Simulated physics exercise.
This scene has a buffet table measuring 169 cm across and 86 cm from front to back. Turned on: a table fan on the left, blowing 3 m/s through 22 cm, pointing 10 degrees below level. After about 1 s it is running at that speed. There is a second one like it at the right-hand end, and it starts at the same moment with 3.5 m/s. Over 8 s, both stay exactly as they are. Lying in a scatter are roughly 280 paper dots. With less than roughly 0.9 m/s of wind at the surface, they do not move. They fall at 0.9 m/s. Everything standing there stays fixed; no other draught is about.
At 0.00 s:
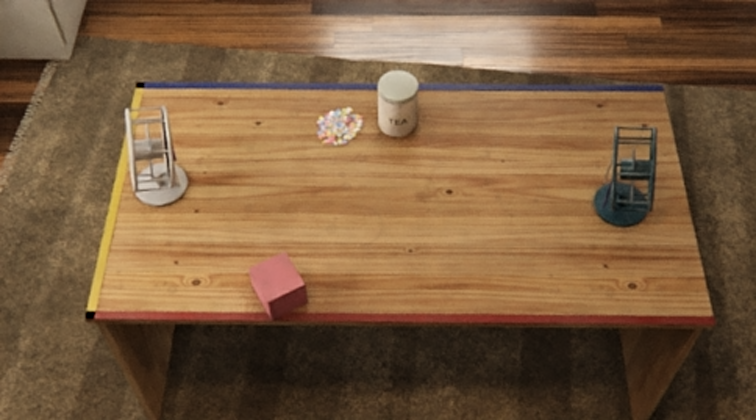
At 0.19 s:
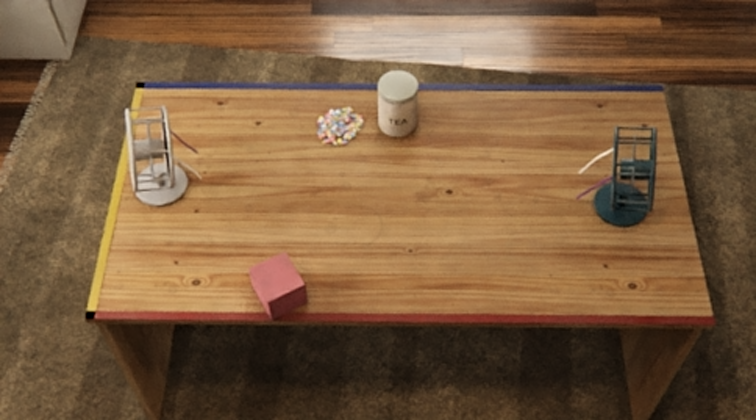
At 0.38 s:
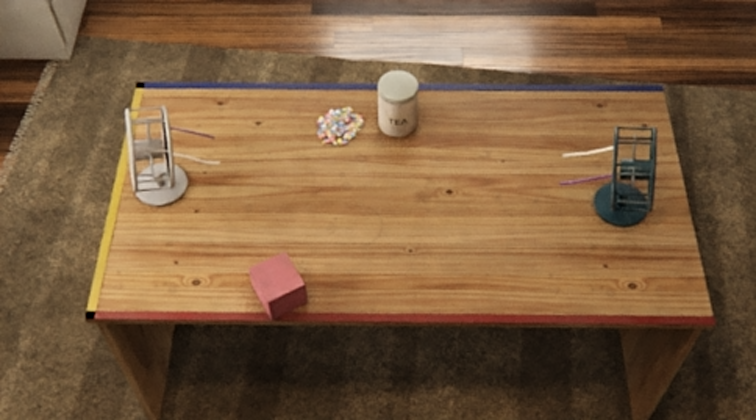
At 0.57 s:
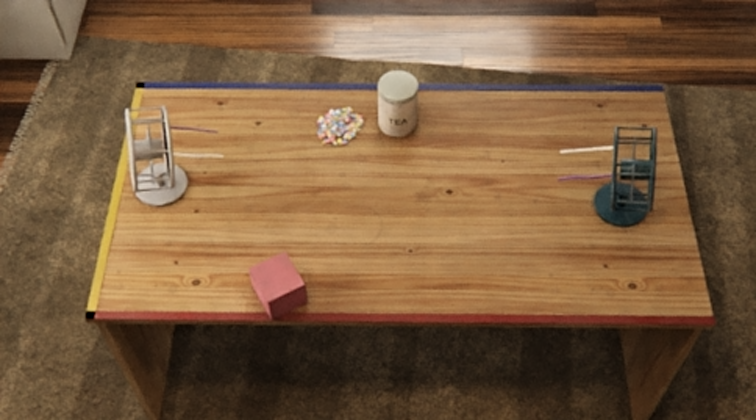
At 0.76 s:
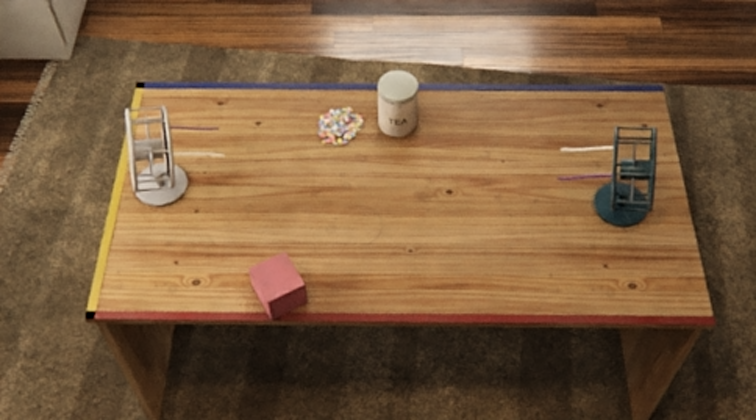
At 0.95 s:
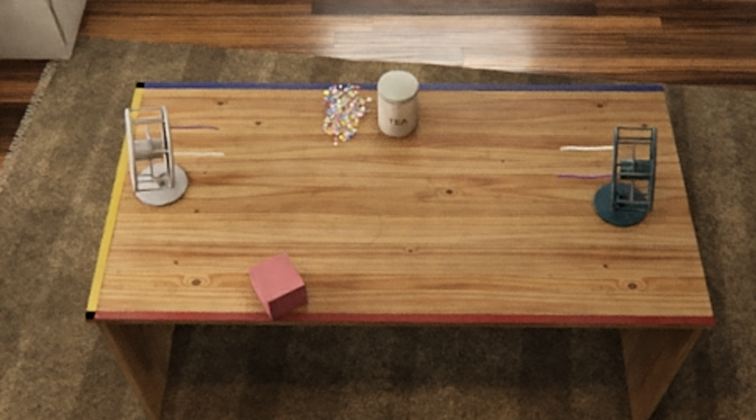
The clip shows two small fans facing each other across a wooden table, their ribbons lifting and streaming inward, while a scatter of pastel paper dots beside a tea jar lies still, then spreads slightly; a red block stays put.
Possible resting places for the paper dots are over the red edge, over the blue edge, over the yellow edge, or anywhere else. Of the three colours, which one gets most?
Most go over the blue edge.
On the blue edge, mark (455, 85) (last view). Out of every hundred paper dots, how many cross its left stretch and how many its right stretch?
Estimate: Left ~ 100 %; right ~ 0 %.
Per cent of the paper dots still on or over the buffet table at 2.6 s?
Share at that time: Some 0 %.
After 1.6 s, 0 % are still on the top, 0 % are over the red edge, 0 % over the yellow edge and 100 % over the blue edge.
After 2.6 s, 0 % are still on the top, 0 % are over the red edge, 0 % over the yellow edge and 100 % over the blue edge.
After 4.4 s, 0 % are still on the top, 0 % are over the red edge, 0 % over the yellow edge and 100 % over the blue edge.
After 8.0 s, at the end, 0 % are over the red edge, 0 % over the yellow edge and 100 % over the blue edge.
